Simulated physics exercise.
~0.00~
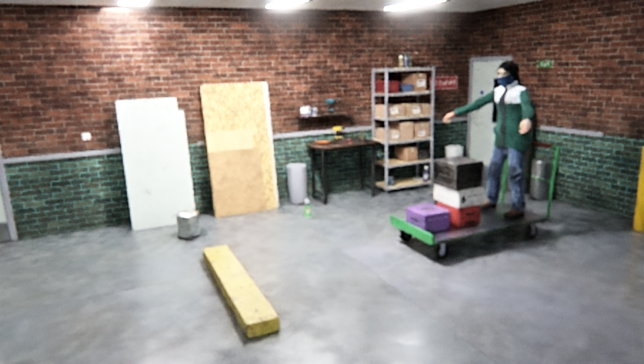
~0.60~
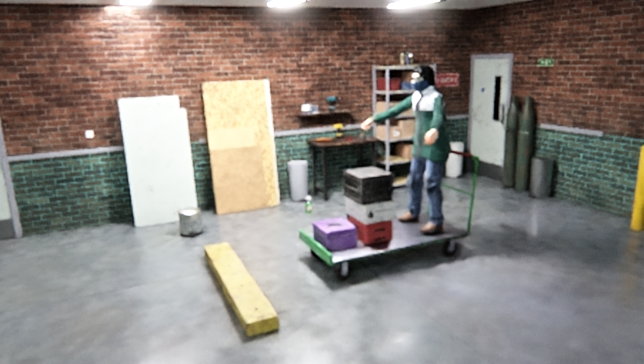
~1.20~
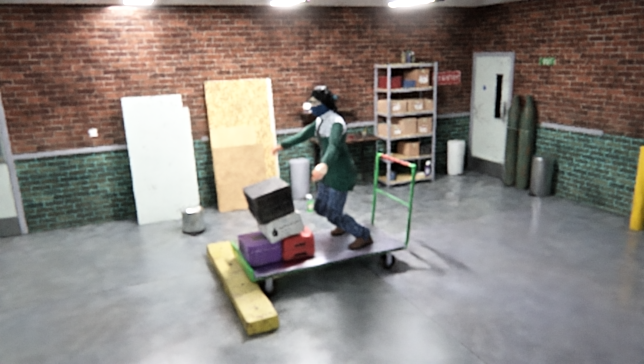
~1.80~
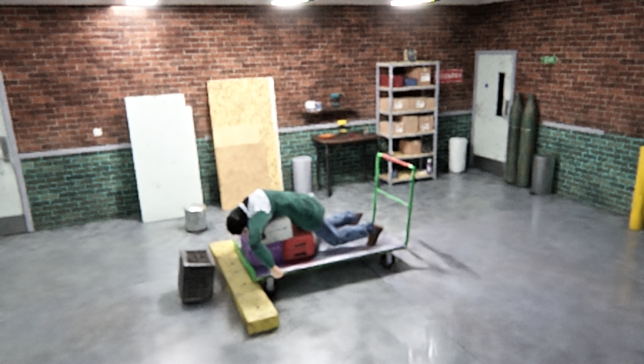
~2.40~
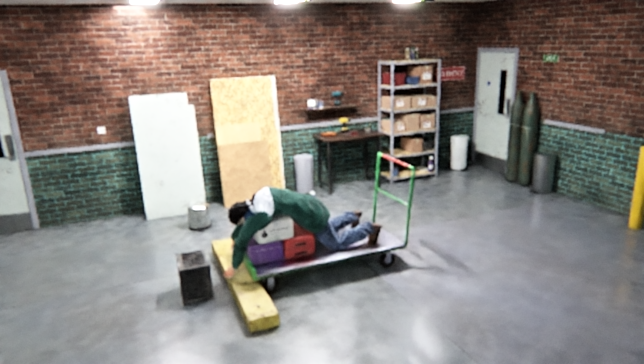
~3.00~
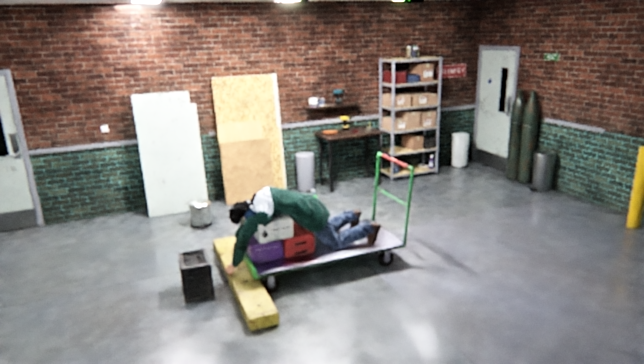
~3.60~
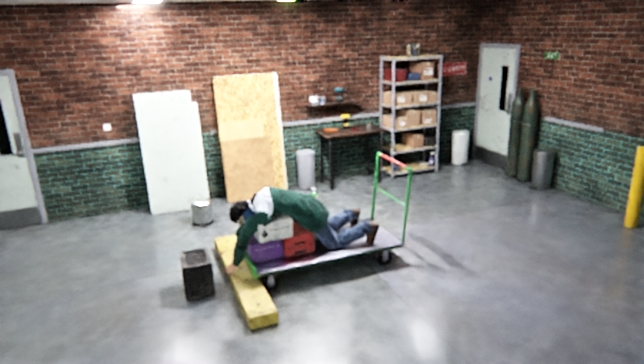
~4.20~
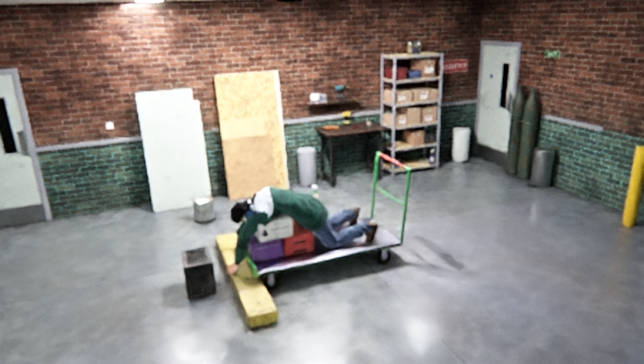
A masked person in a green jacket and jeans stands on a flat trolley with a green handle, seen from slightly above in a brick-walled storeroom. A black crate sits atop a white carton and red case, beside a purple toolbox. The trolley rolls left toward a yellow beam on the grey floor and stops abruptly against it. The stack tilts and the person pitches forward as the black crate tumbles over the beam. It ends on the floor beyond, while the person lies slumped over the other boxes, still on the deck, arms reaching the beam.
